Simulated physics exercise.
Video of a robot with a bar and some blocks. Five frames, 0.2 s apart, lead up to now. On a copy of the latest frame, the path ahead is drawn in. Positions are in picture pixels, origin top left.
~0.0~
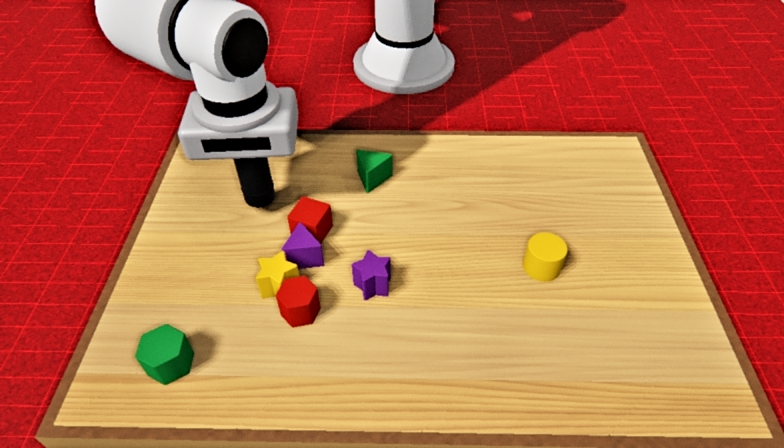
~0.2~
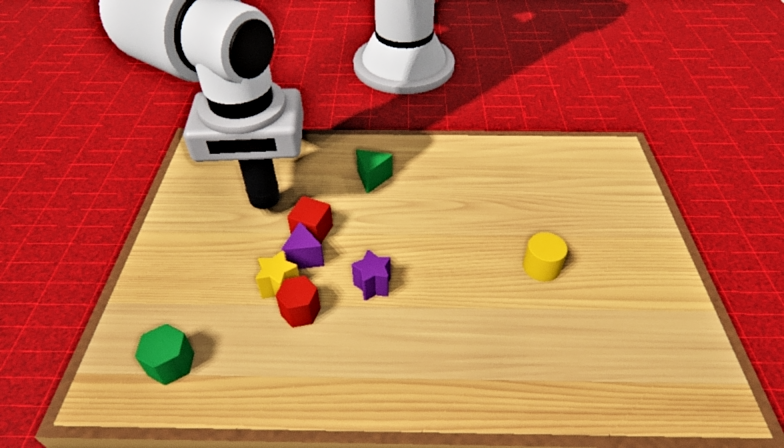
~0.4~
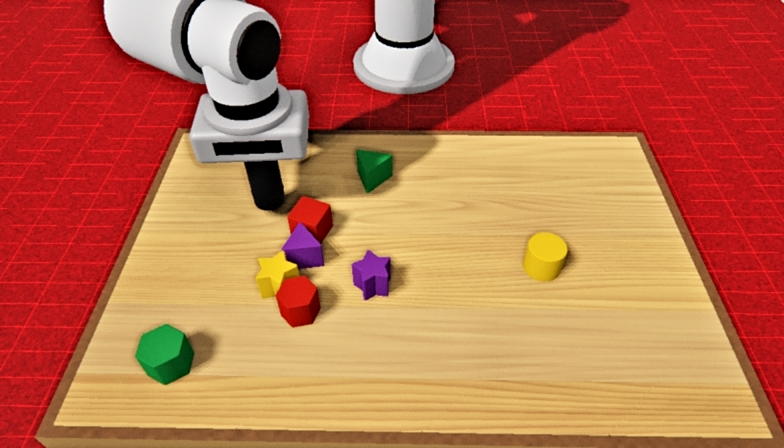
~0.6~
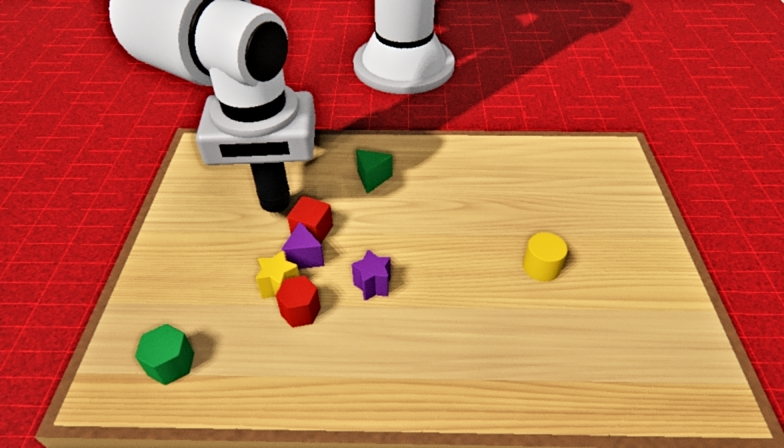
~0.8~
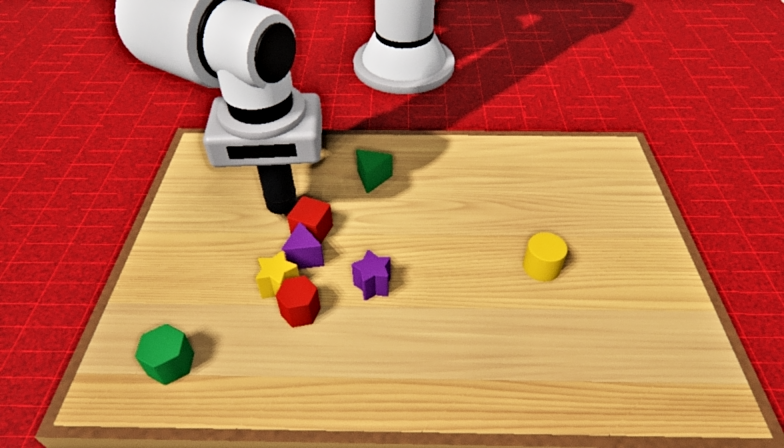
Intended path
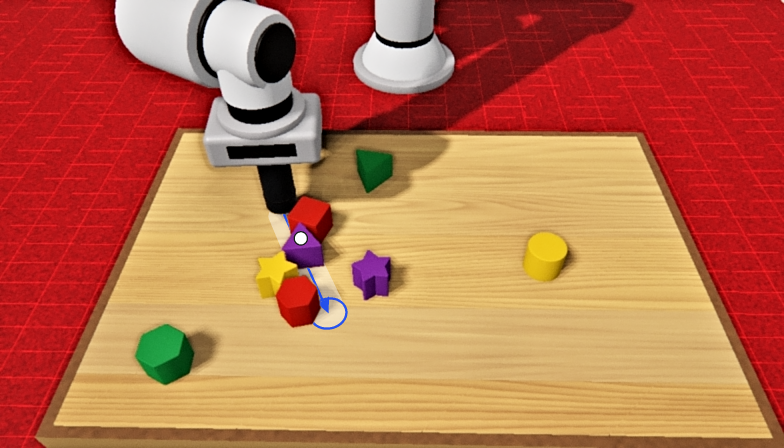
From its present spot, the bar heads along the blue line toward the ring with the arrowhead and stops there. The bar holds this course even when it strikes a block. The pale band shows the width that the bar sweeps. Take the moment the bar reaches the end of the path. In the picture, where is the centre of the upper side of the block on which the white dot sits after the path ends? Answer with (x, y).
Its top middle: (338, 318).
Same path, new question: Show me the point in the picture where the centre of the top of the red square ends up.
I'd say the red square ends with its top centre at (331, 219).
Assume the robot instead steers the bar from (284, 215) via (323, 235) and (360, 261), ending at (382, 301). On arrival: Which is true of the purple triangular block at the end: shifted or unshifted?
It gets no push and keeps its place.
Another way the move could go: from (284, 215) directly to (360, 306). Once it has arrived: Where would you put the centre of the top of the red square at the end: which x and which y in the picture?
Roughly at (352, 228).
Drawn move, in a line from (284, 215) to (328, 313); the dot is on the purple triangular block.
What follows on the original path. One third of the way, bar (296, 235); purple triangular block (302, 246), turned 30° clockwise; red square (328, 217), turned 20° anticlockwise.
Two thirds of the way, bar (311, 268); yellow star-shaped block (274, 270), turned 20° clockwise; red hexagon (296, 300), turned 30° clockwise; purple triangular block (320, 279), turned 45° clockwise; red square (331, 219), turned 40° anticlockwise.
At the end, bar (327, 304); yellow star-shaped block (274, 270), turned 20° clockwise; red hexagon (293, 316), turned 85° clockwise; purple triangular block (338, 318), turned 55° clockwise; red square (331, 219), turned 40° anticlockwise.
